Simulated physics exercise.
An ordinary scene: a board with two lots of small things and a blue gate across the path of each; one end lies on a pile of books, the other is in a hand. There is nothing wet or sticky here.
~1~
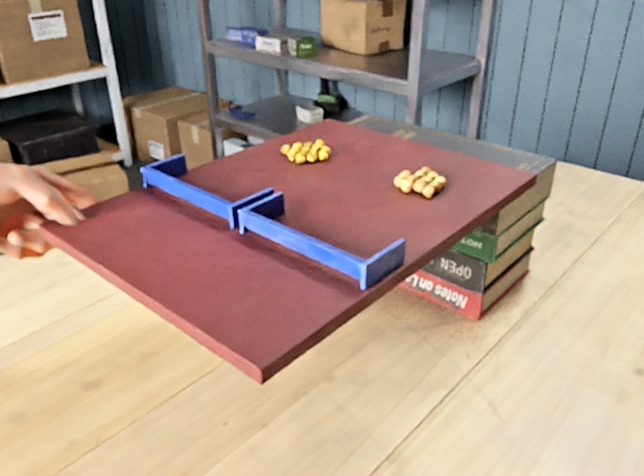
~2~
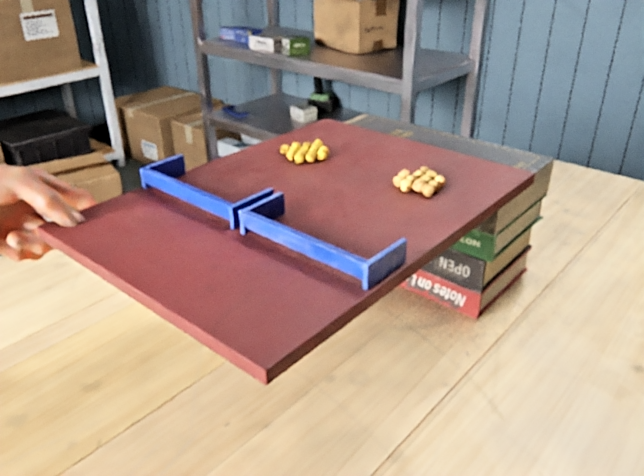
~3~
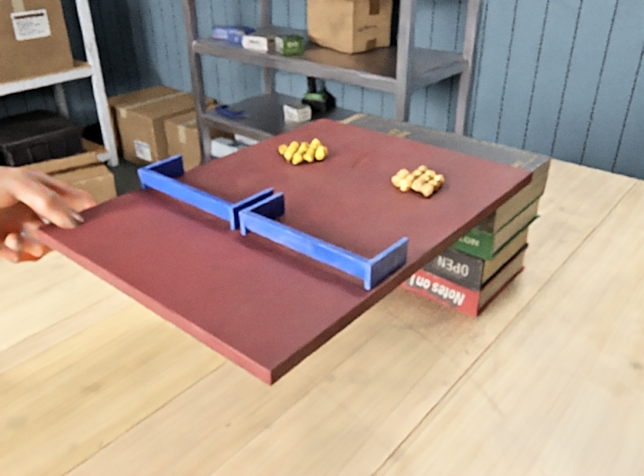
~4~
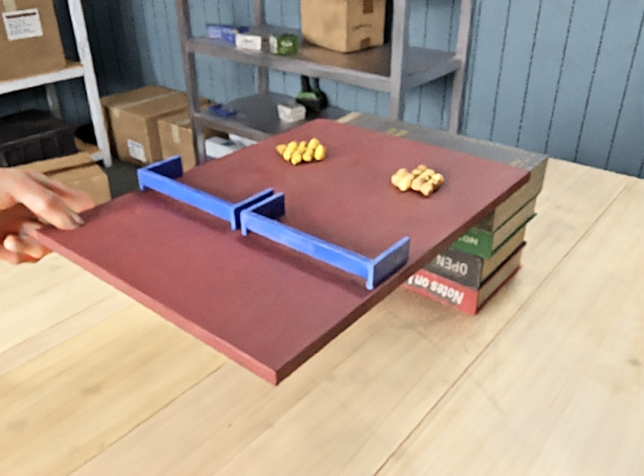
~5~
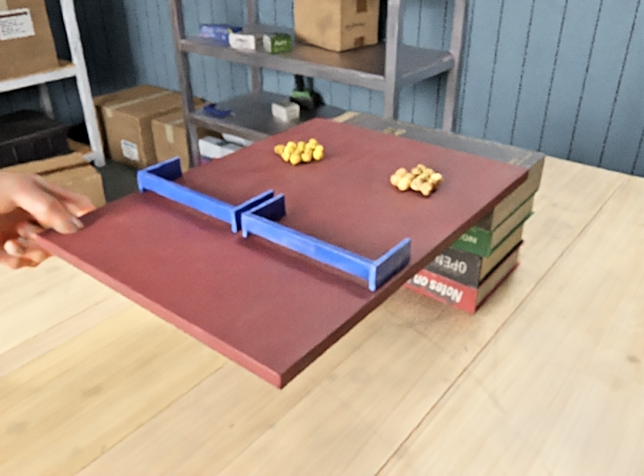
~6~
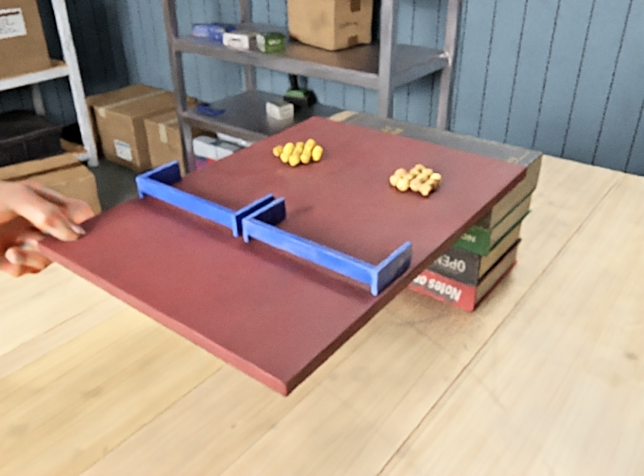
In a storage room with shelves and boxes, a hand holds one end of a dark red board propped on stacked books, lowering it very slightly at the end, while two small yellowish clusters stay still behind blue gates.
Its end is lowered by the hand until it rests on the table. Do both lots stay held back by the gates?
The front batch is held back; the back batch is held back.
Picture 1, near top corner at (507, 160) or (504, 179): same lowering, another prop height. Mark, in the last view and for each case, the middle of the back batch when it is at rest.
First near (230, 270), then near (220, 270).
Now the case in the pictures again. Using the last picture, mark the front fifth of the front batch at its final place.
That fifth finishes close to (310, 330).
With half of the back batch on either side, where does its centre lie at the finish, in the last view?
Roughly (217, 282).
Then, 0.49 s later than the last frame, board sloping at 12°; front batch where it was; back batch where it was.
Then, 1.00 s later than the last frame, board sloping at 24°; front batch on its way down; back batch on its way down.
Then, 1.62 s later than the last frame, board resting at 27°; front batch has reached its gate; back batch has reached its gate.
When it is over, board resting at 27°; front batch gathered behind its gate; back batch gathered behind its gate.
